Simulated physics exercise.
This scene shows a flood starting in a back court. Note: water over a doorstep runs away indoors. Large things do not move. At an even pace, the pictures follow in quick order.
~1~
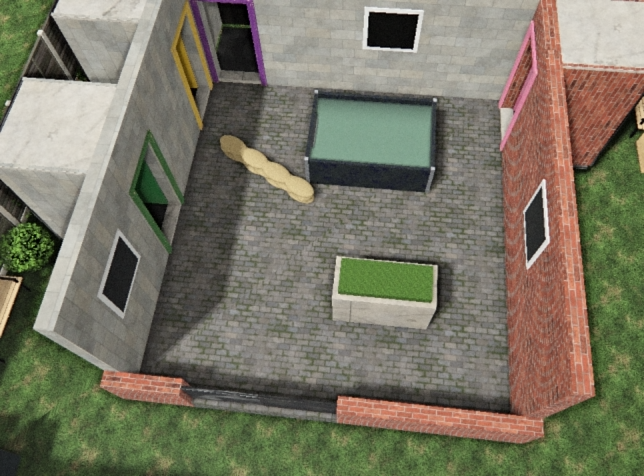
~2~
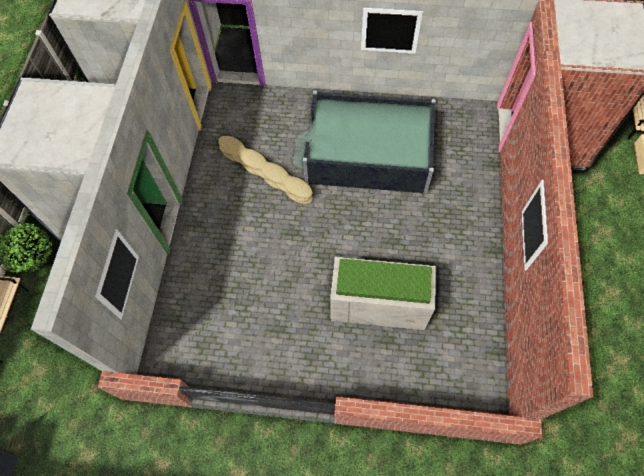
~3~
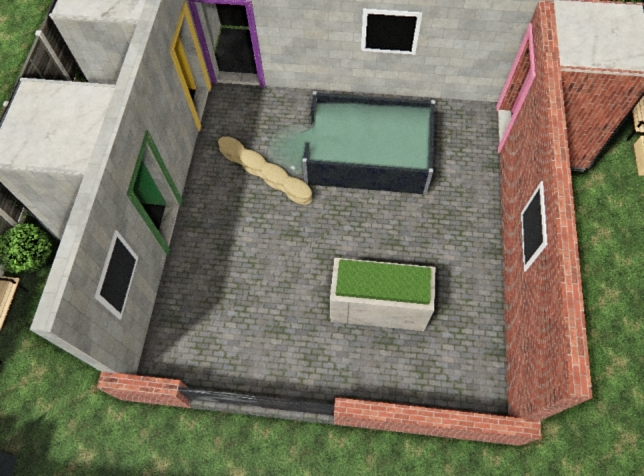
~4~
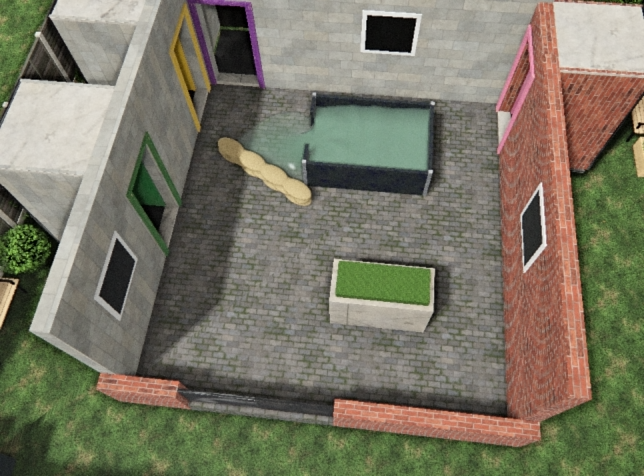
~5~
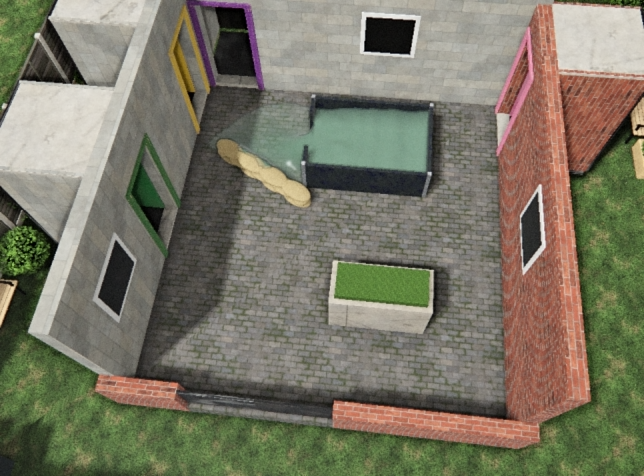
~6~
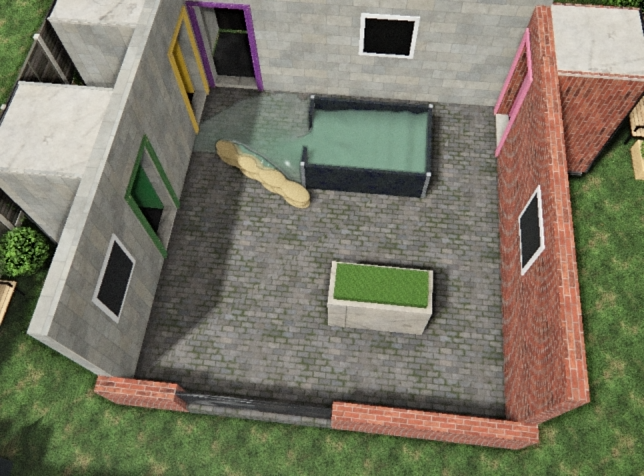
Greenish water pouring from the left side of a dark tank, spreading leftward across courtyard paving behind a row of sandbags.
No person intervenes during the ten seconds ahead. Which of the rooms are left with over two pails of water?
Yellow door: Over two buckets, pink door: At most two buckets, green door: At most two buckets, purple door: Over two buckets.
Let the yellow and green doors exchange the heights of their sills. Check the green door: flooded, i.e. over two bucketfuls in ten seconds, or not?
Green stays within the limit.
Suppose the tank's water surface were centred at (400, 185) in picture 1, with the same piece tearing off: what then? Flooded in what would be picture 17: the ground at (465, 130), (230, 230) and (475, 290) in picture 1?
In that order: Dry, covered, no water.
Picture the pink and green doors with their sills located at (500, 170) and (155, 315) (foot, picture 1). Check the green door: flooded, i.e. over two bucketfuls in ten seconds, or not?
My take is that the green door remains below.
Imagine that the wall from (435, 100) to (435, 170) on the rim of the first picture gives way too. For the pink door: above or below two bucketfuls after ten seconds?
Note on pink - it gets too much.
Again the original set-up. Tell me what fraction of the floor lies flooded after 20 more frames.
About 25 %.
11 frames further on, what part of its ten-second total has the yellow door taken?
Share by then: 30 in a hundred.
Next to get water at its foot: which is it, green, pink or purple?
My answer: The one in purple.
A moment on, water covers 15 % of the floor; the yellow door over two buckets in, the pink door not reached, the green door not reached, the purple door wet at the sill, nothing in.
Next, water covers 15 % of the floor; the yellow door far over two buckets in, the pink door not reached, the green door wet at the sill, nothing in, the purple door over two buckets in.
Then, water covers 25 % of the floor; the yellow door far over two buckets in, the pink door not reached, the green door wet at the sill, nothing in, the purple door far over two buckets in.
Later, water covers 35 % of the floor; the yellow door far over two buckets in, the pink door not reached, the green door wet at the sill, nothing in, the purple door far over two buckets in.
In the end, water covers 60 % of the floor; the yellow door far over two buckets in, the pink door under two buckets in, the green door wet at the sill, nothing in, the purple door far over two buckets in.
